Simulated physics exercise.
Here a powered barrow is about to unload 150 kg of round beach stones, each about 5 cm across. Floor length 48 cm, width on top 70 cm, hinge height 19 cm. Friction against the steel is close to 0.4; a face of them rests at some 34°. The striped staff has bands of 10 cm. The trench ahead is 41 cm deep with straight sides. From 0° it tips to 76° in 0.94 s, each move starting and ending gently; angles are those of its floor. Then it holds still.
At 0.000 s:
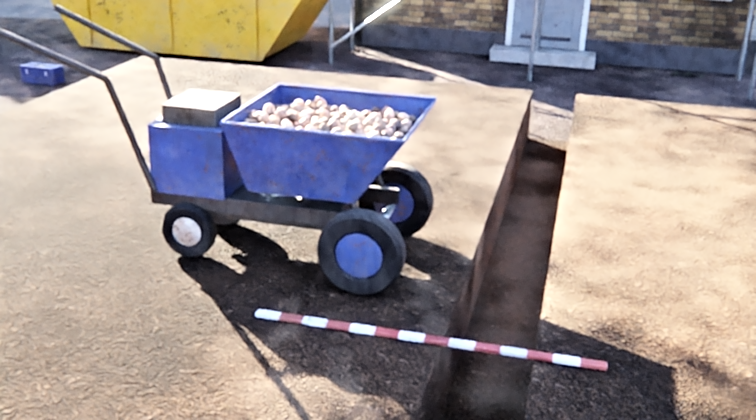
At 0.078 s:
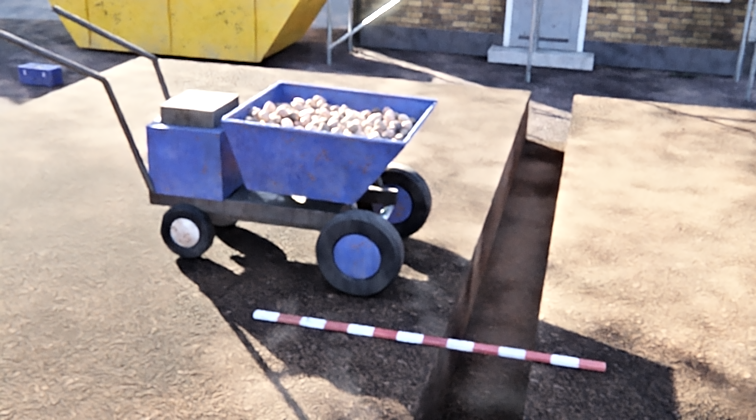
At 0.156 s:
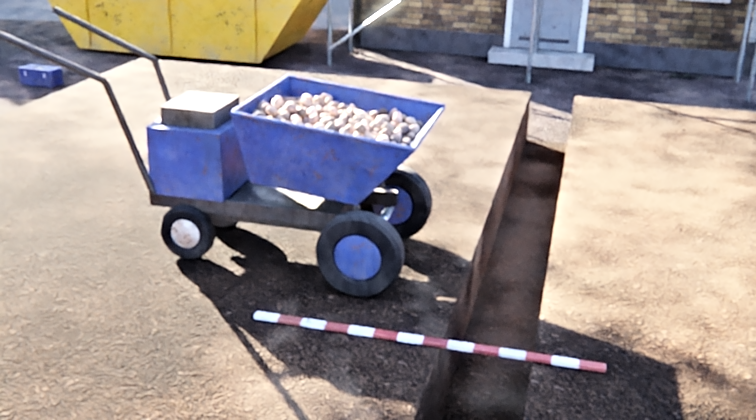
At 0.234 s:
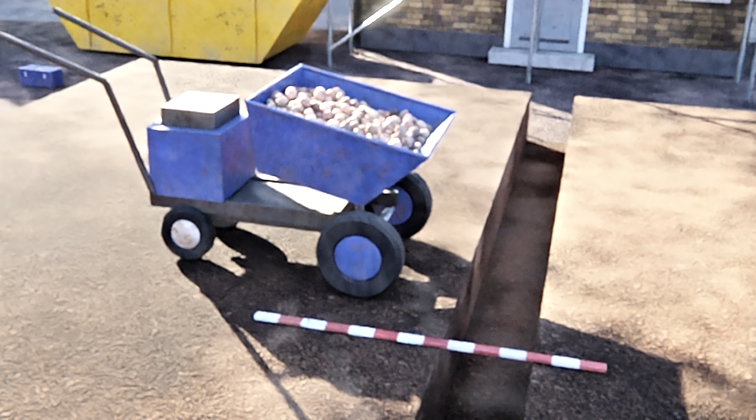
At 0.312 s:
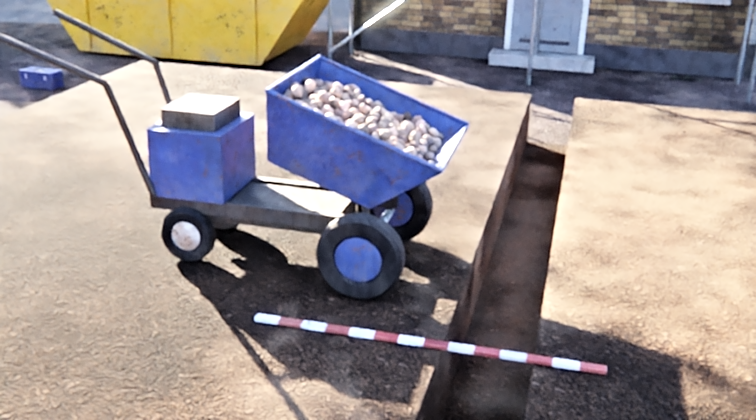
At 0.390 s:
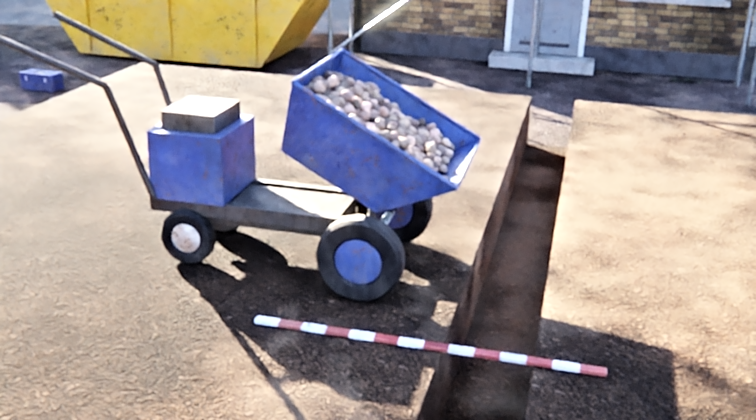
Blue tray of rounded stones tilting steadily down to the right on a parked wheeled barrow beside a straight-sided trench.
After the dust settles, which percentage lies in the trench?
Some 64 per cent of it.
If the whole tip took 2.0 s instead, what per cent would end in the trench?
It would be near 75 per cent.
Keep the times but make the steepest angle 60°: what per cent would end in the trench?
It would be near 50 per cent.
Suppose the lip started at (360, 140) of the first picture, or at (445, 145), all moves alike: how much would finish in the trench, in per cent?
First some 100, then 25 per cent.
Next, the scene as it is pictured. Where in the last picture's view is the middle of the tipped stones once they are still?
Around (525, 346).
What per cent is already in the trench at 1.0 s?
About 25 per cent by then.
After 0.7 s the floor is at 64°; 100 % in the tray; the foremost stones are at (499, 235).
After 1.0 s the floor is at 76°; 54 % in the tray, 27 % in the trench, 19 % past the trench; the foremost stones are at (615, 302).
After 1.4 s the floor is at 76°; 15 % in the tray, 49 % in the trench, 36 % past the trench; the foremost stones are past the picture's edge.
After 3.3 s the floor is at 76°; 0 % in the tray, 64 % in the trench, 36 % past the trench; the foremost stones are past the picture's edge.
